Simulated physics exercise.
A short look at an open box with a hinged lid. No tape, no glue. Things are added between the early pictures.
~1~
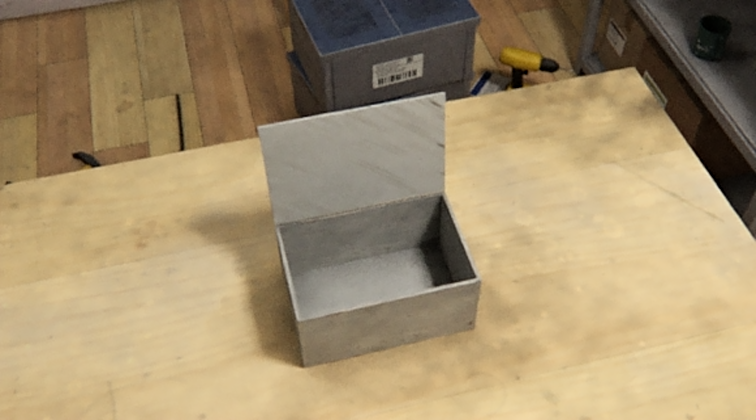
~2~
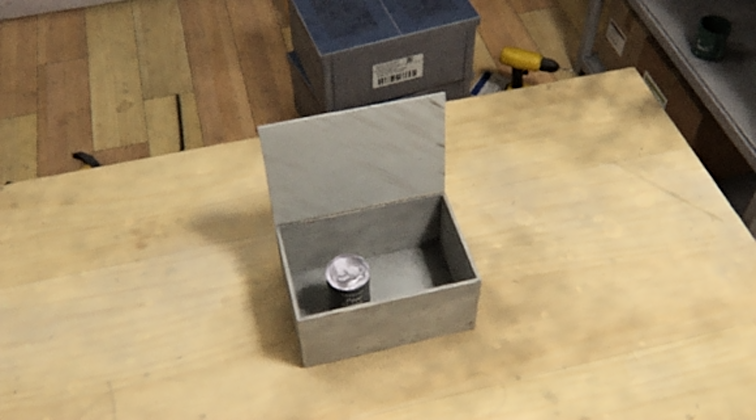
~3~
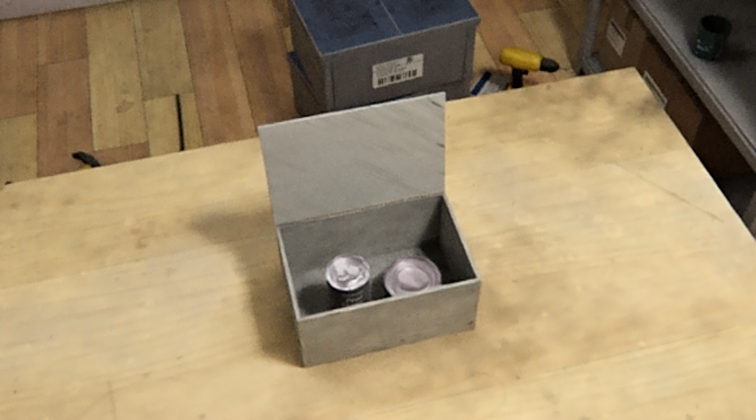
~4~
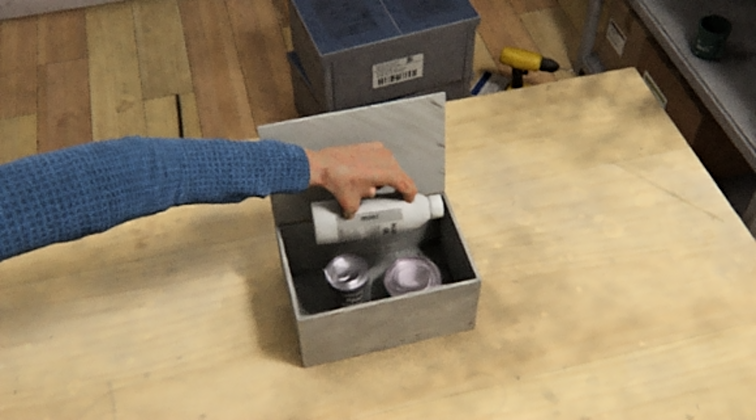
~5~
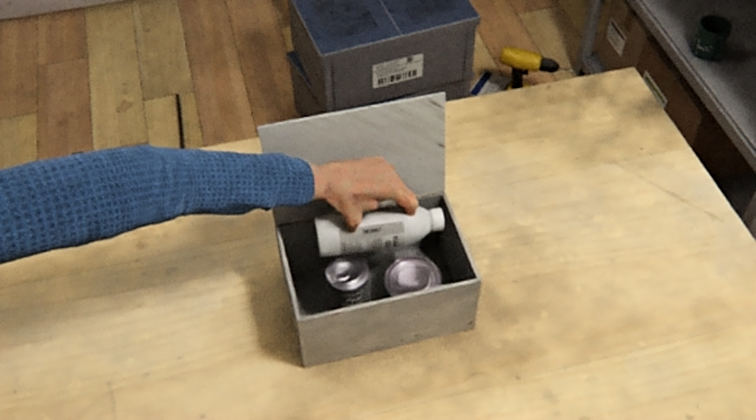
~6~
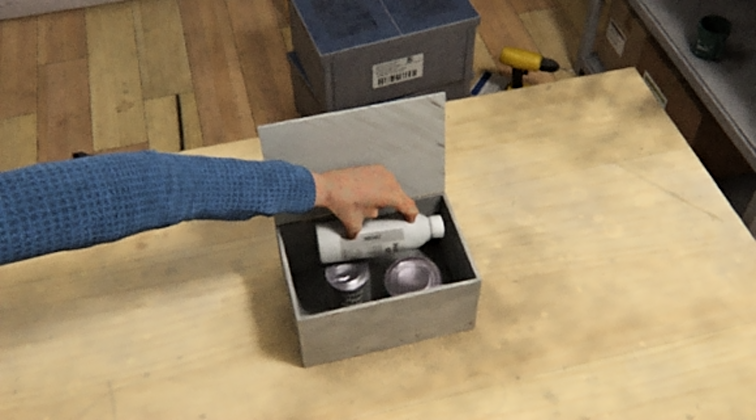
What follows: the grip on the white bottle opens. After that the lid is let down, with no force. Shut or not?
It closes.
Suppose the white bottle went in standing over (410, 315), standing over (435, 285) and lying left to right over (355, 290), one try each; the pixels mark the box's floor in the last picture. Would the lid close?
In the first case it stays ajar; in the second case it is held up; in the third case it shuts flat.
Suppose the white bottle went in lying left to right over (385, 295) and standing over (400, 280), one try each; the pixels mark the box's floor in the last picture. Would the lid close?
First, it sits on the rim; second, it is held up.
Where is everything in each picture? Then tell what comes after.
In the first picture, the last thing is not in view yet.
In the second picture, the last thing is not in view yet.
In the third picture, the last thing is not in view yet; turquoise tub (413, 289).
In the fourth picture, on its way; white bottle (378, 215); turquoise tub (413, 289).
In the fifth picture, on its way; white bottle (380, 228); turquoise tub (413, 289).
In the sixth picture, put in, still held; white bottle (380, 235); turquoise tub (413, 289).
Then, 0.50 s later than the last frame, white bottle moved well along near (387, 253).
Then, 1.60 s later than the last frame, lid 60° above the rim; white bottle moved well along near (389, 257).
Then, 2.20 s later than the last frame, lid 17° above the rim; white bottle moved well along near (389, 257).
When it is over, lid shut; moved from the start, white bottle; the other 2 as before. End places, in pixels of the last picture, white bottle near (389, 257).
